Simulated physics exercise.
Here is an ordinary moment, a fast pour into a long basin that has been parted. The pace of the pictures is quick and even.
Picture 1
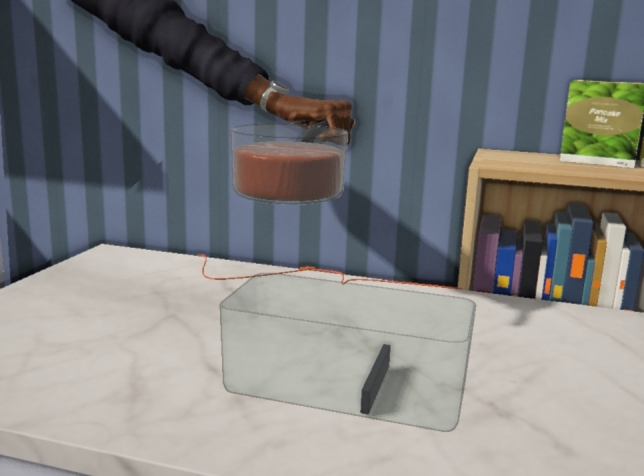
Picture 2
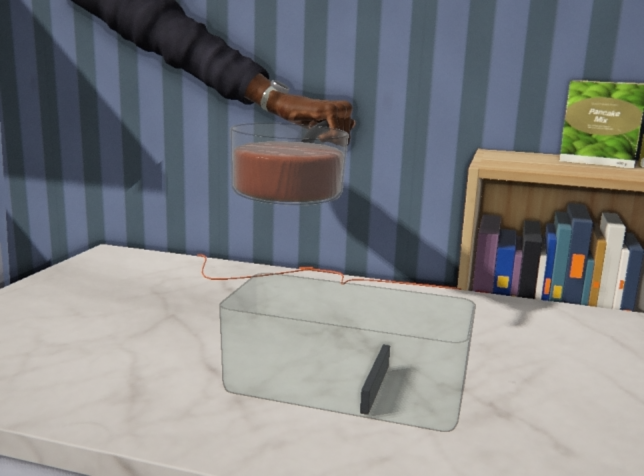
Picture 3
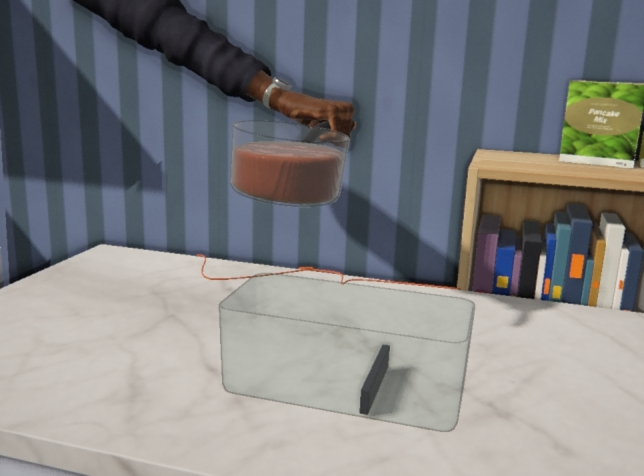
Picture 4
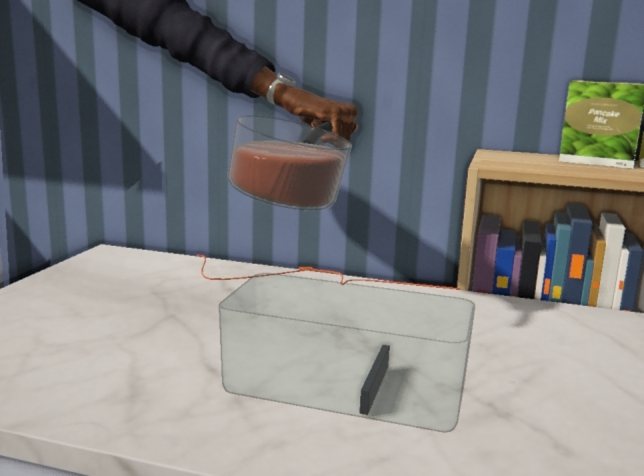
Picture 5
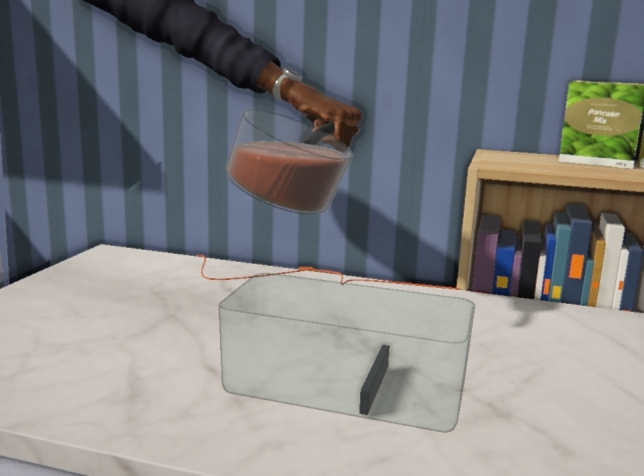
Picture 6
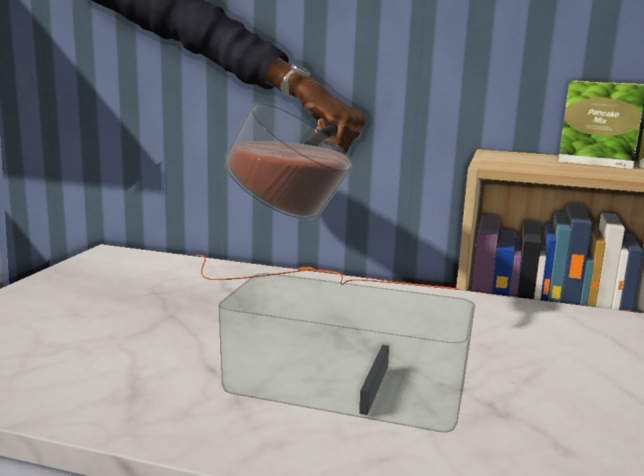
A hand tilts a clear container of brown liquid above a clear basin on a table.
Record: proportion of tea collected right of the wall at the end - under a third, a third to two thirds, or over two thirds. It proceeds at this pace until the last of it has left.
I expect the share right of the wall to be at least a third but at most two thirds.
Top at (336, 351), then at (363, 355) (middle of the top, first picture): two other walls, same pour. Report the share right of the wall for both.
Roughly 85 per cent, and 80 per cent.
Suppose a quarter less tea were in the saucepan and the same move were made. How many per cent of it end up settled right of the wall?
It works out near 50 percent.
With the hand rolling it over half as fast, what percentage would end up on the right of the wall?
Something like 65 percent.
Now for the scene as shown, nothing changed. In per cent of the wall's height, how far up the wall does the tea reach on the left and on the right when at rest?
On the left roughly 40, on the right roughly 80.
A moment on, the saucepan is tipped on its side and 43 per cent is still to pour, 2 is left of the wall and 7 right of it.
Next, the saucepan is tipped on its side and 15 per cent is still to pour, 14 is left of the wall and 57 right of it.
Then the saucepan is tipped on its side and 5 per cent is still to pour, 28 is left of the wall and 58 right of it.
Later the saucepan is tipped on its side and 2 per cent is still to pour, 39 is left of the wall and 56 right of it.
At rest 45 per cent lies left of the wall, 53 right of it and 2 outside.
